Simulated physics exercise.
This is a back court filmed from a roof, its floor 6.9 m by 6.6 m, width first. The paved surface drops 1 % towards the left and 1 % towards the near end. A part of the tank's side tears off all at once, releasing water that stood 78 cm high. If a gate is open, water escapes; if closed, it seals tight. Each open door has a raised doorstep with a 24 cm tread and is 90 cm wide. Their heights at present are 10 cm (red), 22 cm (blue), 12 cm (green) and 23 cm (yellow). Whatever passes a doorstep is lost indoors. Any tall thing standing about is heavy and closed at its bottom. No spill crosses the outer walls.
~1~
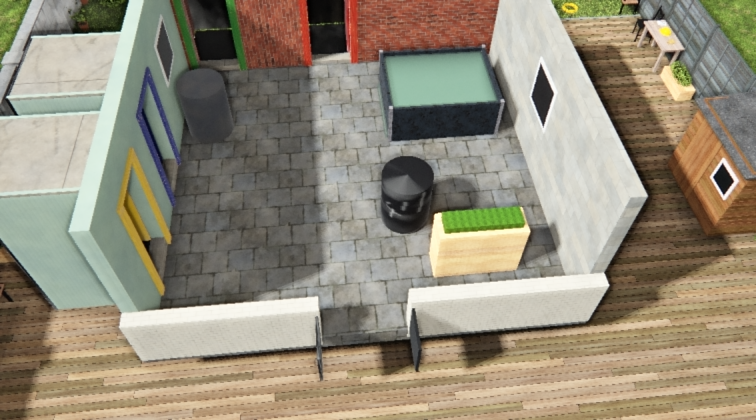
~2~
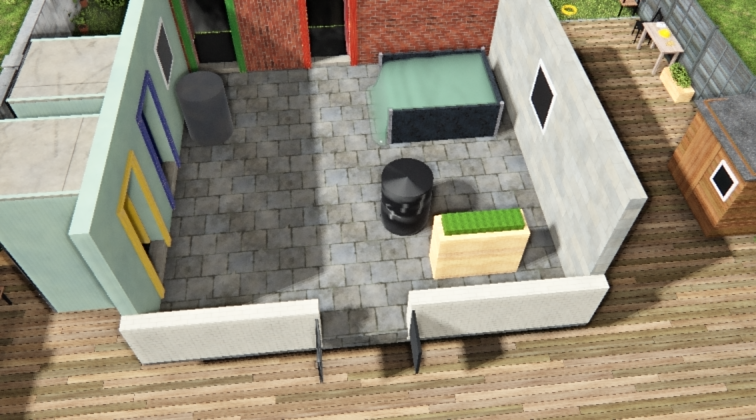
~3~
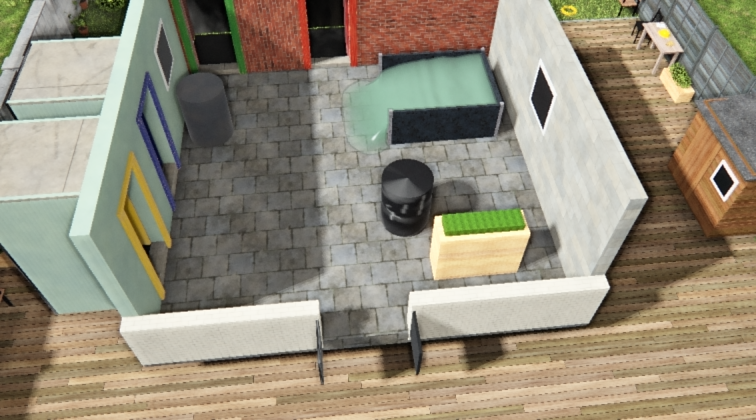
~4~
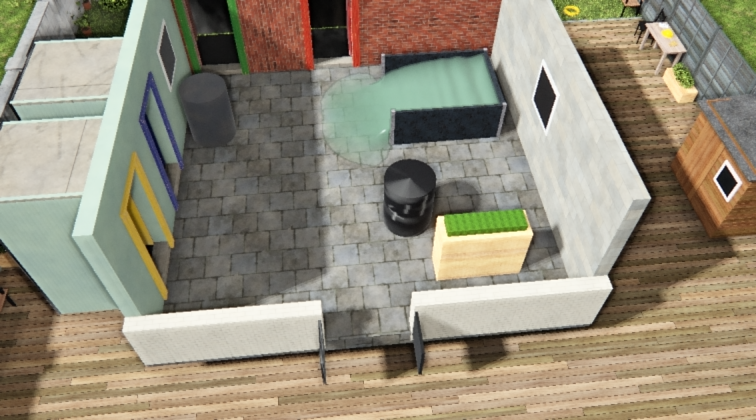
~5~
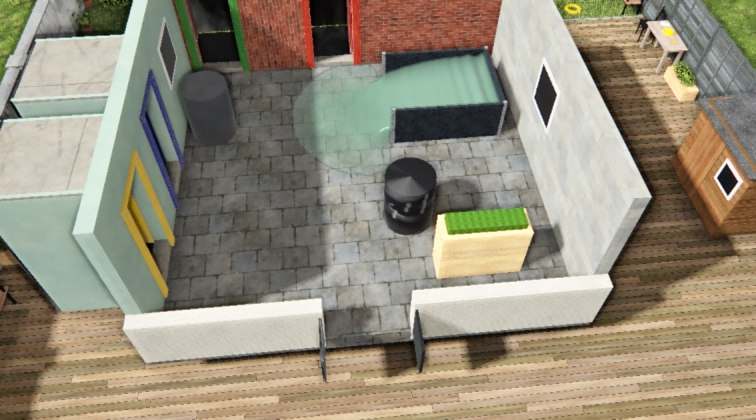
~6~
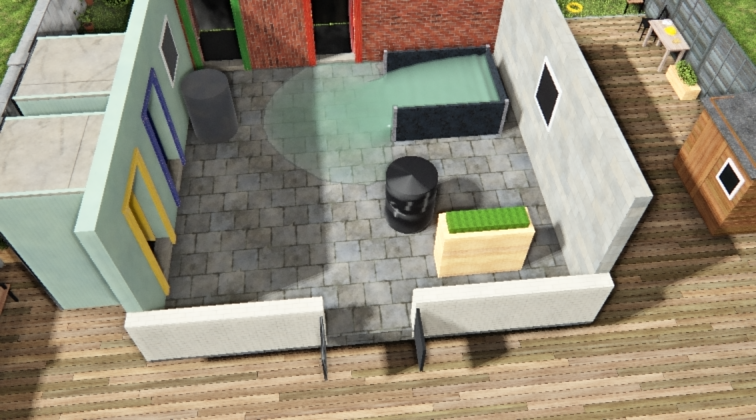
To begin with, pale green water sits still in a dark-sided tank at the back right of a walled, paved court. The tank's left side gives way and water pours out onto the paving, then spreads leftward in a widening, thinning rounded sheet while the level in the tank lowers.
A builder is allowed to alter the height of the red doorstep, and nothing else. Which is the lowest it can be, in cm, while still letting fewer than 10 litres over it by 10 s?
No lower than about 10.5 cm.
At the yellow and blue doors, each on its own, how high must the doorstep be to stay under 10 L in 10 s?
You'd want about 15 centimetres at yellow and about 29 centimetres at blue.
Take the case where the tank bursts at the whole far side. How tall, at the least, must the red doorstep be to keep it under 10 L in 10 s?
At least roughly 14.0 centimetres tall.
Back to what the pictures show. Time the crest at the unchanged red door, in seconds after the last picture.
Around 0.6 seconds.
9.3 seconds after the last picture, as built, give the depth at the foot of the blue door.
Lab note: Depth approx. 9.0 cm.
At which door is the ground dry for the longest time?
Yellow.
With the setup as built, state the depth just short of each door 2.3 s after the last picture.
Red door 8 cm, blue door 27 cm, green door 32 cm, yellow door 16 cm.
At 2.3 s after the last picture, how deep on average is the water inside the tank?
Around 15 centimetres.
Then, 0.7 s after the last picture water covers 40 % of the floor, deepest (36 cm) near (241, 128); 14 cm at the red door, 1 litre in over its 10 cm doorstep.
Then, 2.3 s after the last picture water covers 50 % of the floor, deepest (44 cm) near (162, 339); 8 cm at the red door, 11 litres in over its 10 cm doorstep.
Then, 9.3 s after the last picture water covers 95 % of the floor, deepest (13 cm) near (162, 339); 3 cm at the red door, 12 litres in over its 10 cm doorstep.
At the red door as built, the water peaked near 14 cm, 0.7 s after the last picture.
With a doorstep of 9 cm, 17 litres would have come in within the 10 s; with 12 cm, 6 litres. So under 10 litres takes about 10.5 cm.
